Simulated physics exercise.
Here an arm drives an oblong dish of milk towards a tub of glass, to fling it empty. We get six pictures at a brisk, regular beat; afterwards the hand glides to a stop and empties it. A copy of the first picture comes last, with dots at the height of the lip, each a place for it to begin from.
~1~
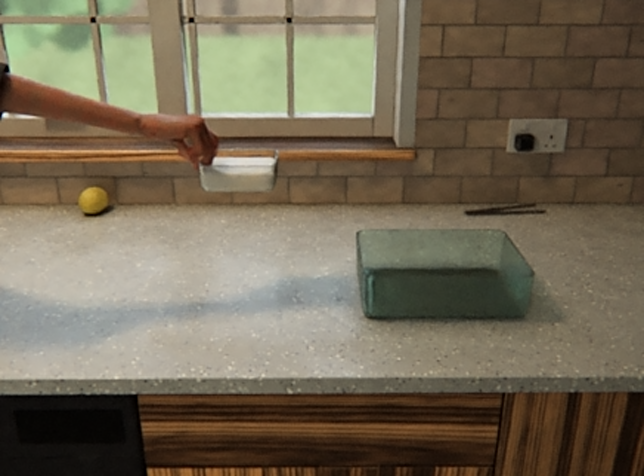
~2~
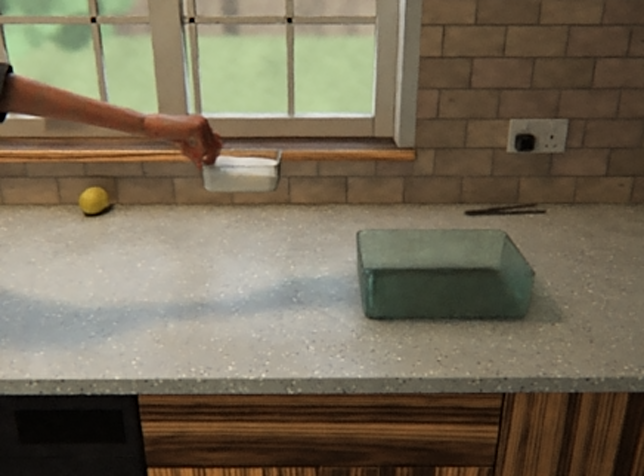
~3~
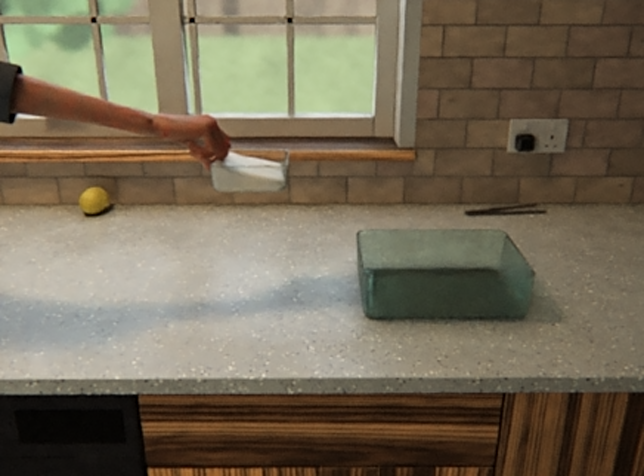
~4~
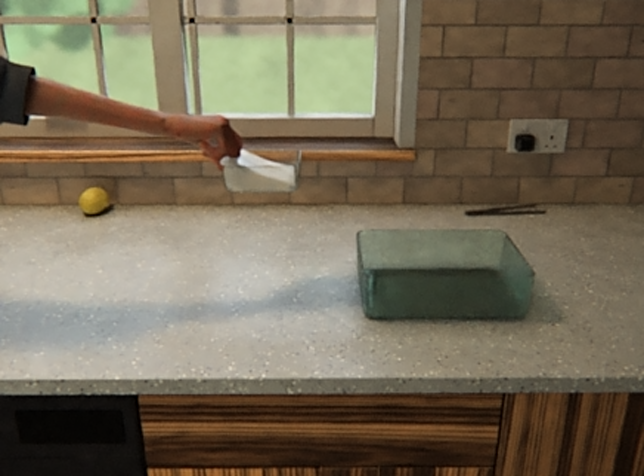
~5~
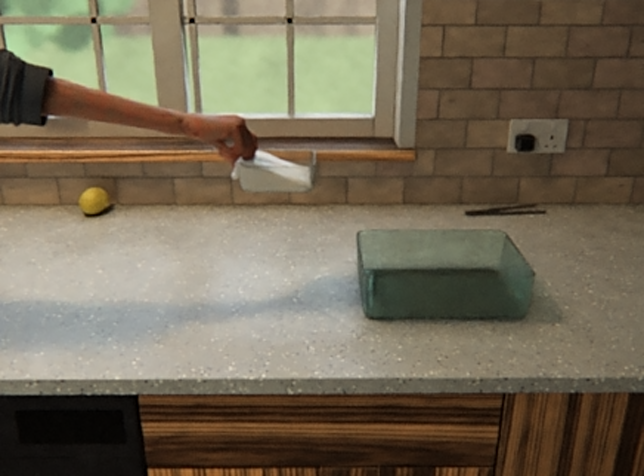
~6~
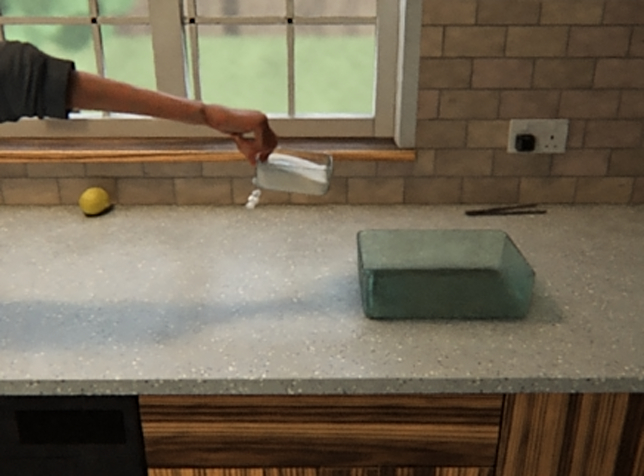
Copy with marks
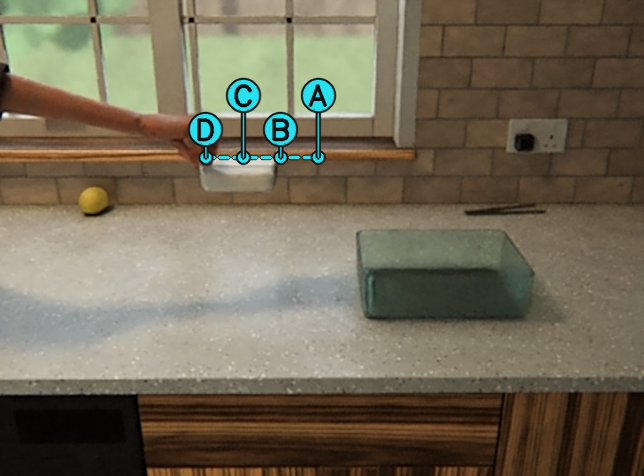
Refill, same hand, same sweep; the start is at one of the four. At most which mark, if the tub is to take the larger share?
The answer is dot C.
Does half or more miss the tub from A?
No.
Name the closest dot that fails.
It is D.
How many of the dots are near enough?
Three.
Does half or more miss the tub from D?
Yes, it does.
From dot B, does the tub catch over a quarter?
Yes.
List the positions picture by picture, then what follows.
In the first frame, upright, lip at (275, 157); tub from (363, 316) to (526, 315); nothing has left yet.
In the second frame, upright, lip at (278, 157); nothing has left yet.
In the third frame, upright, lip at (287, 157); nothing has left yet.
In the fourth frame, upright, lip at (299, 157); milk is over the rim, down to (224, 158).
In the fifth frame, upright, lip at (314, 158); milk is over the rim, down to (235, 173).
In the sixth frame, tipped about 7°, lip at (331, 162); milk is over the rim, down to (252, 205).
On the marked copy, A at (318, 157); B at (280, 157); C at (243, 157); D at (205, 157).
With A, about 84 % lands in the tub, 5 % falls short and 11 % goes beside or beyond.
With B, about 81 % lands in the tub, 11 % falls short and 8 % goes beside or beyond.
With C, about 69 % lands in the tub, 24 % falls short and 6 % goes beside or beyond.
With D, about 11 % lands in the tub, 87 % falls short.
